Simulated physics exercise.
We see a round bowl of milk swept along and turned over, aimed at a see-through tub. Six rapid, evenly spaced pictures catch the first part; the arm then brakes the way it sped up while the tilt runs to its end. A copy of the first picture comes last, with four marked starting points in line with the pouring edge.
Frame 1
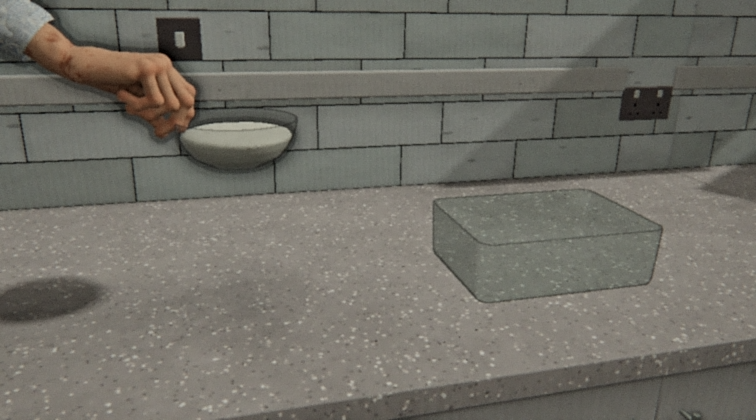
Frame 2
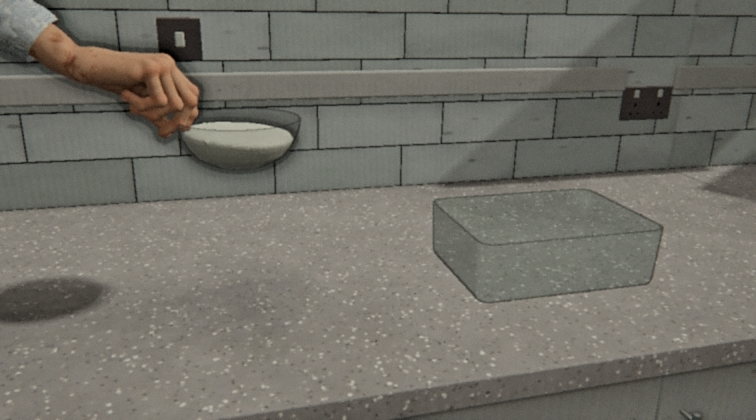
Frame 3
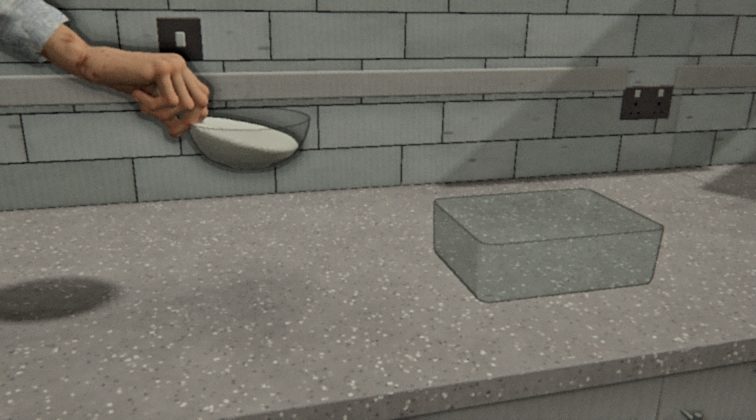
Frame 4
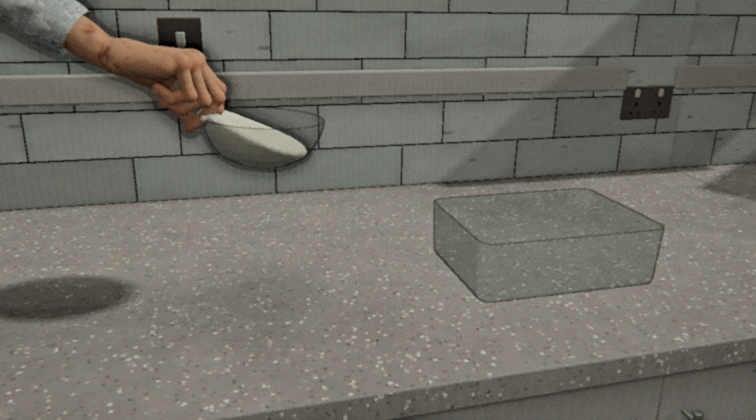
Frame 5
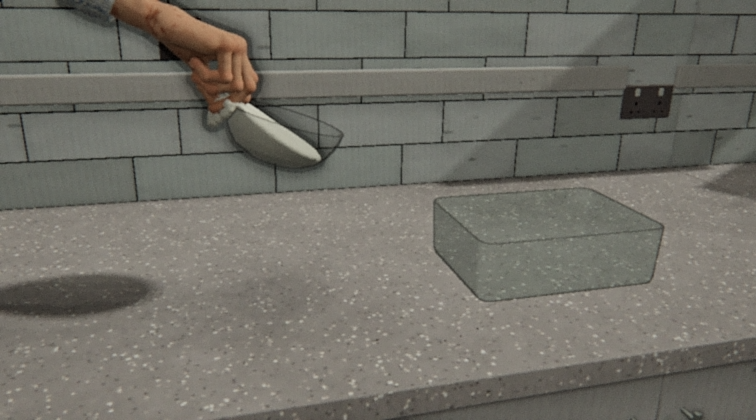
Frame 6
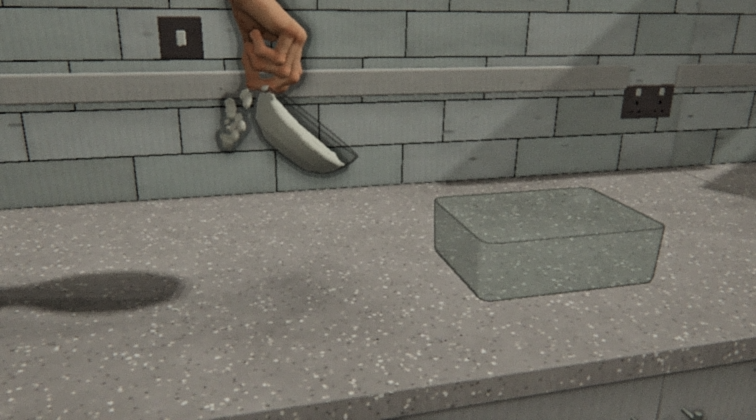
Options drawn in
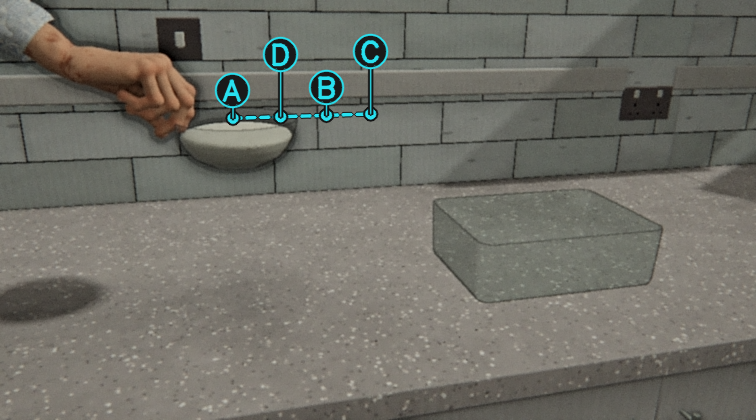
We see a hand carry a round, see-through bowl of milk rightward above a speckled counter, tipping its right side steeply downward, while milk slips over the left rim in pale blobs and a clear tub sits still.
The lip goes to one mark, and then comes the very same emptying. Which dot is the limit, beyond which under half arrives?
The answer is spot C.
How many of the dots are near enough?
One.
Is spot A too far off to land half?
Yes.
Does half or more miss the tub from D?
Yes, it does.
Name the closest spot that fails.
The answer is B.
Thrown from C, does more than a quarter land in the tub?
Yes, it does.
On the marked copy, A at (232, 118); B at (326, 115); C at (370, 113); D at (280, 116).
If A is chosen, about 0 % lands in the tub, 100 % falls short.
If B is chosen, about 14 % lands in the tub, 83 % falls short and 3 % goes beside or beyond.
If C is chosen, about 73 % lands in the tub, 17 % falls short and 10 % goes beside or beyond.
If D is chosen, about 0 % lands in the tub, 98 % falls short.
